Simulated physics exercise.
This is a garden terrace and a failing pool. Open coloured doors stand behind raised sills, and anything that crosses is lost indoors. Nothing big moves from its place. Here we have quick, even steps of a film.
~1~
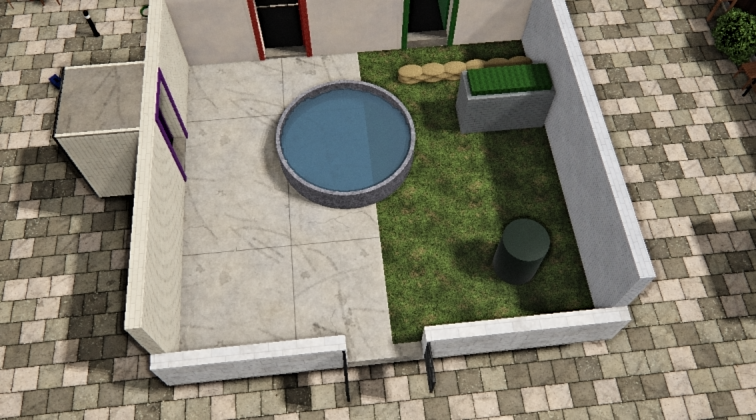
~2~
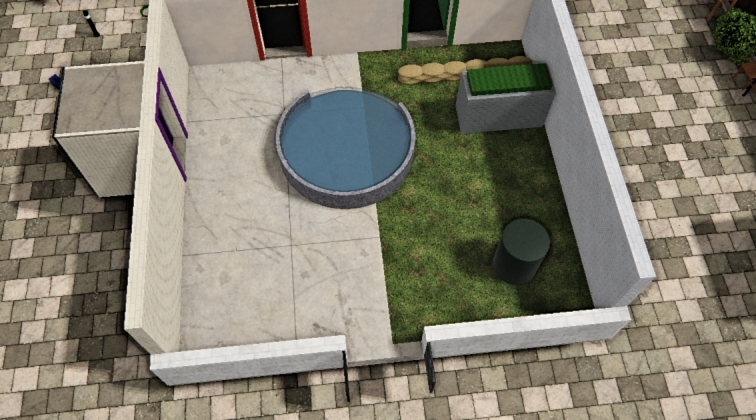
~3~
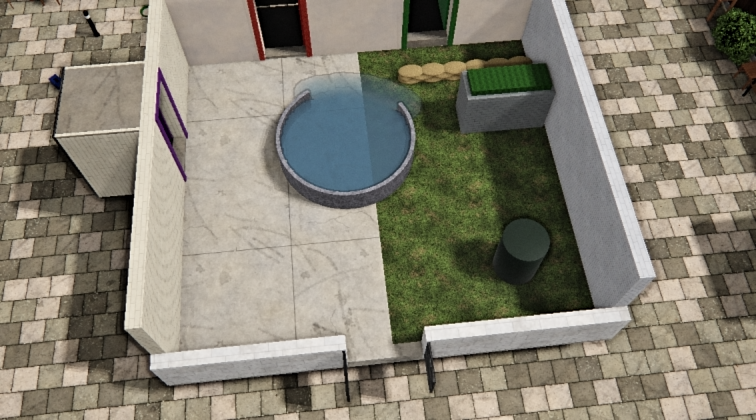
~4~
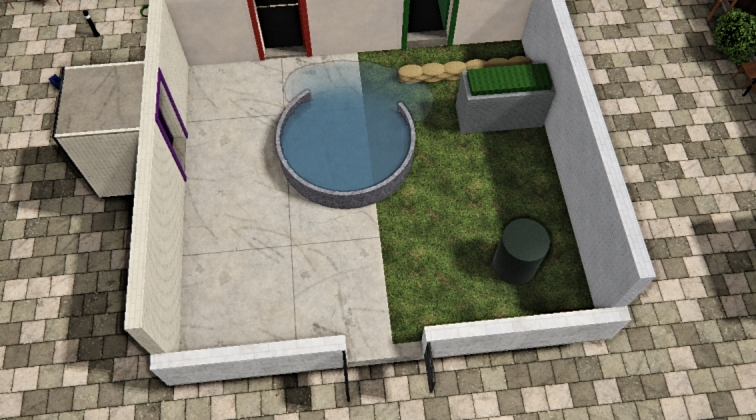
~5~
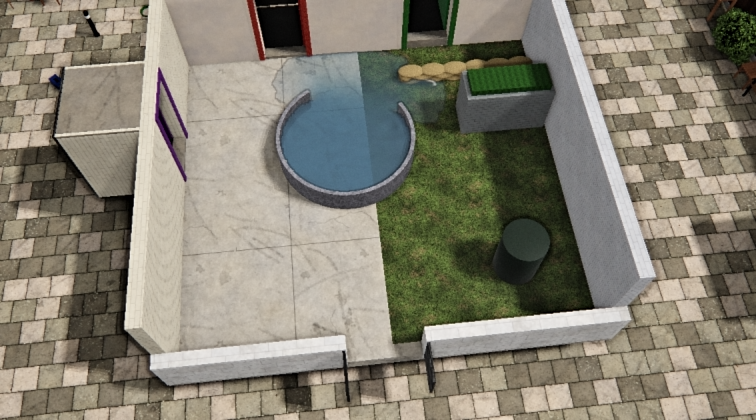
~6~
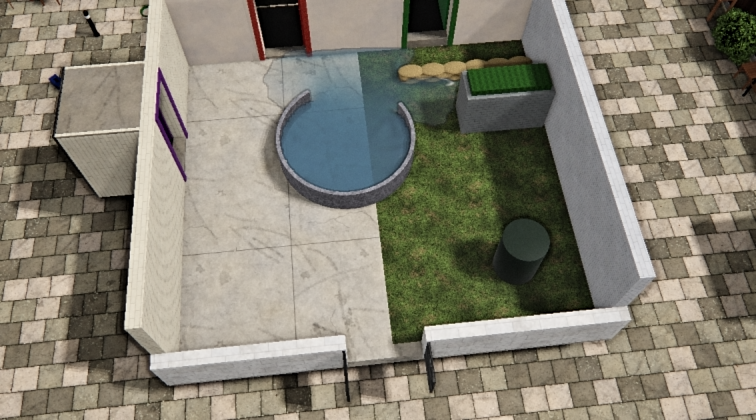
On a walled terrace, half pale paving and half grass, a section of a round pool's far rim opens, and a thin sheet of water spreads out behind it across both surfaces toward the red and green doorways.
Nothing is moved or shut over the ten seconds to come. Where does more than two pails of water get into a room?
My prediction: The green door will not top two buckets, the purple door will not top two buckets, the red door will top two buckets.
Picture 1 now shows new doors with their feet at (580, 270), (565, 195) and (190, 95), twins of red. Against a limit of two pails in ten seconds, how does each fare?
The three come out short, short and over.
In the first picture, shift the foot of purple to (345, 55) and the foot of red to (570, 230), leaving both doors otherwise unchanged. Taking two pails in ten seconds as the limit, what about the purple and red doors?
I'd say the purple door beats the mark and the red door remains short of it.
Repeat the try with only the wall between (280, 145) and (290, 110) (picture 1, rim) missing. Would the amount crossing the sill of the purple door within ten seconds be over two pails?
The purple one ends up above.
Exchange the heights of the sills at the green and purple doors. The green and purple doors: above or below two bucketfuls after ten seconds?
As I see it, green gets more than that and purple gets less than that.
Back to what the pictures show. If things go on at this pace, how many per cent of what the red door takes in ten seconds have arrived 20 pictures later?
Share by then: 80 in a hundred.
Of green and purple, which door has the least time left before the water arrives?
That would be the one in green.
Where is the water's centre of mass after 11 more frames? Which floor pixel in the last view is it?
Centre point: Around (357, 112).
A moment on, water covers 15 % of the floor; the green door wet at the sill, nothing in, the purple door not reached, the red door under two buckets in.
Next, water covers 20 % of the floor; the green door wet at the sill, nothing in, the purple door not reached, the red door over two buckets in.
Then, water covers 30 % of the floor; the green door wet at the sill, nothing in, the purple door wet at the sill, nothing in, the red door over two buckets in.
Later, water covers 60 % of the floor; the green door wet at the sill, nothing in, the purple door wet at the sill, nothing in, the red door over two buckets in.
In the end, water covers 90 % of the floor; the green door wet at the sill, nothing in, the purple door wet at the sill, nothing in, the red door over two buckets in.
